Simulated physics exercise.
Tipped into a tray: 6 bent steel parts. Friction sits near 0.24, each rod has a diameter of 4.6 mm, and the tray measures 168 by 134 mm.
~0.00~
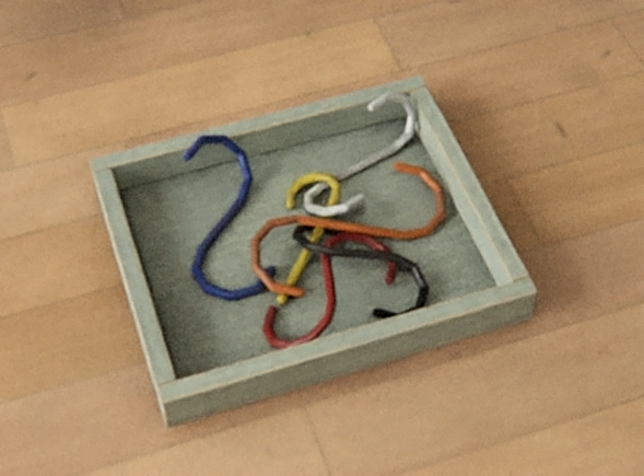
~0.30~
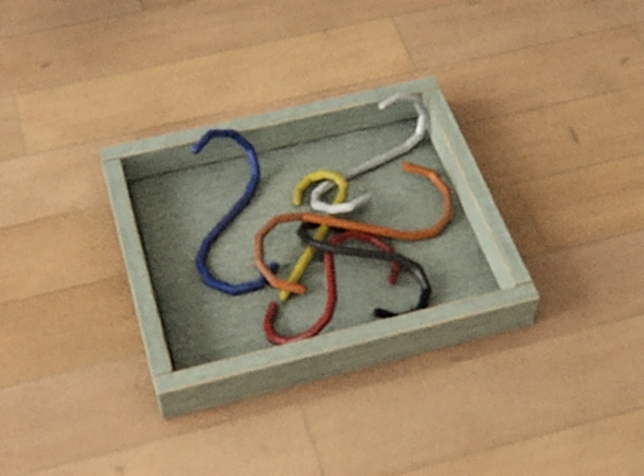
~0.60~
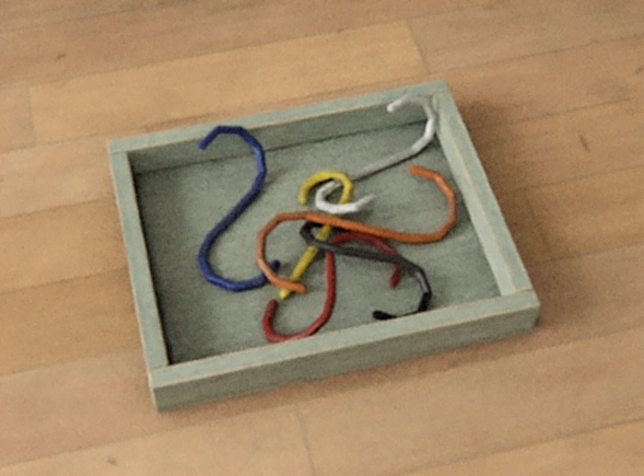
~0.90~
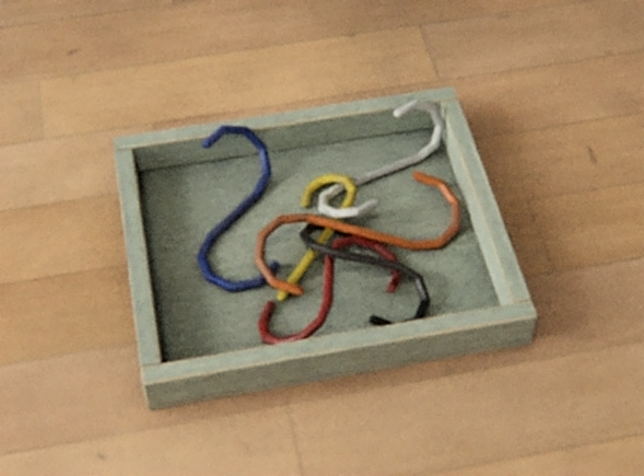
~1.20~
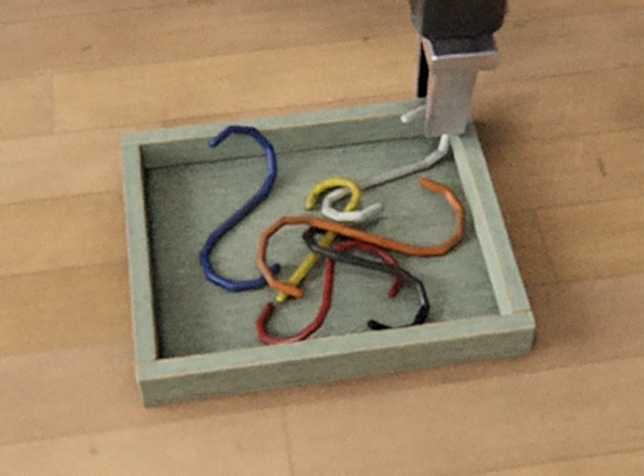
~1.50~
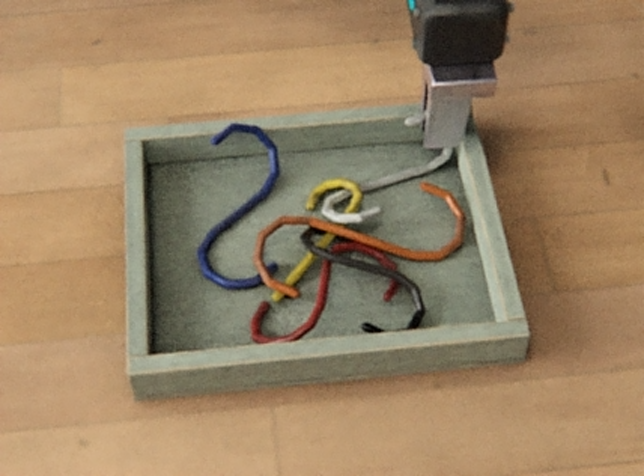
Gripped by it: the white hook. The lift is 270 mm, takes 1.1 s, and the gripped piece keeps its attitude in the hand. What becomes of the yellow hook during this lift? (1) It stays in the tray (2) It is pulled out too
It is pulled out too.
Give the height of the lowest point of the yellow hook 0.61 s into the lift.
Roughly 90 mm.
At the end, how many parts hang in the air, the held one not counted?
Just 1 of them.
After 1.83 s, lowest point more than 20 mm over the tray floor, white hook 58 mm.
After 2.11 s, lowest point more than 20 mm over the tray floor, white hook 158 mm, yellow hook 90 mm.
After 2.60 s, lowest point more than 20 mm over the tray floor, white hook 272 mm, yellow hook 201 mm.
End, hanging white hook 272 mm, yellow hook 199 mm; the other 4 are down.
